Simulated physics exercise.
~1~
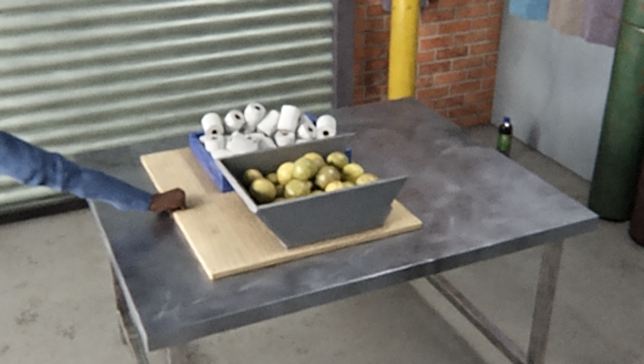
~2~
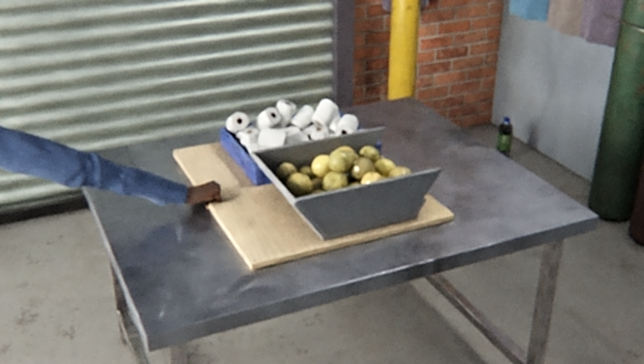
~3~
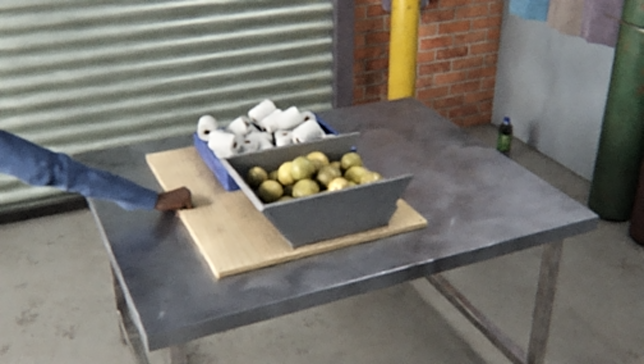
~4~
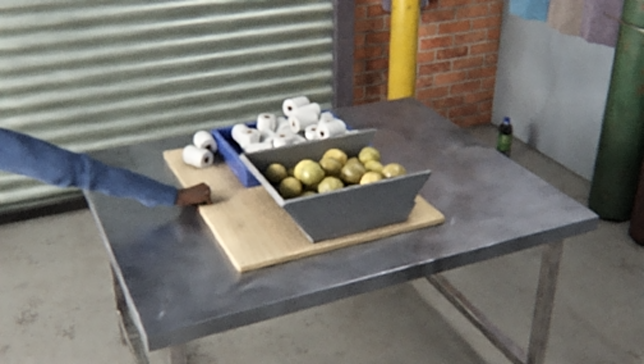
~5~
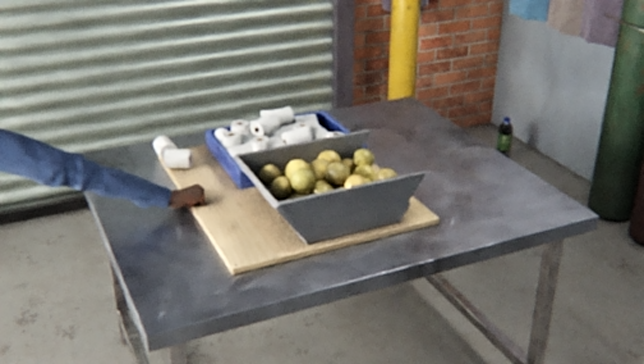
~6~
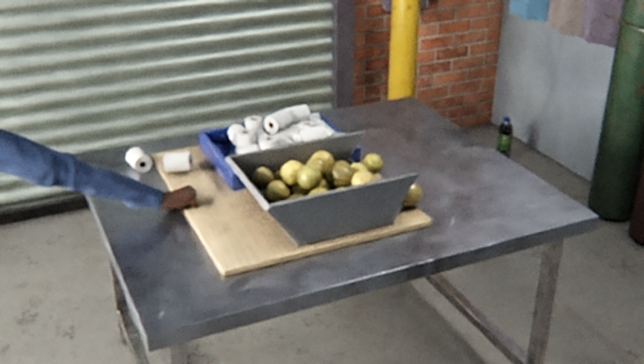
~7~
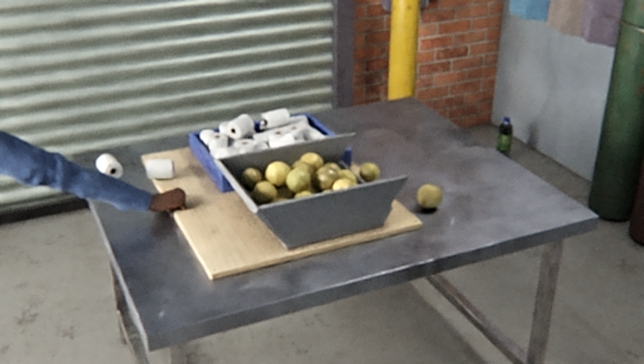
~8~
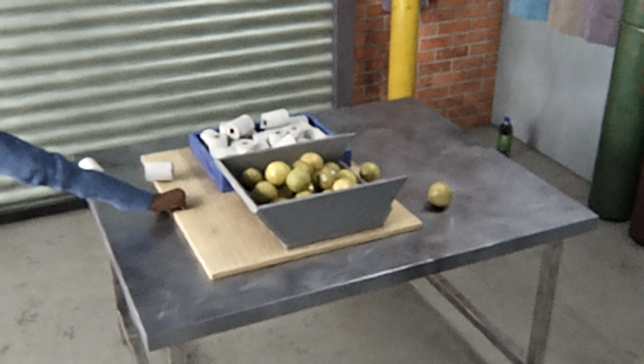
A hand slid a wooden board holding a blue crate of white paper rolls and a grey crate of yellow apples back and forth across a table, spilling a few rolls on the left, then an apple on the right, before everything came to rest.
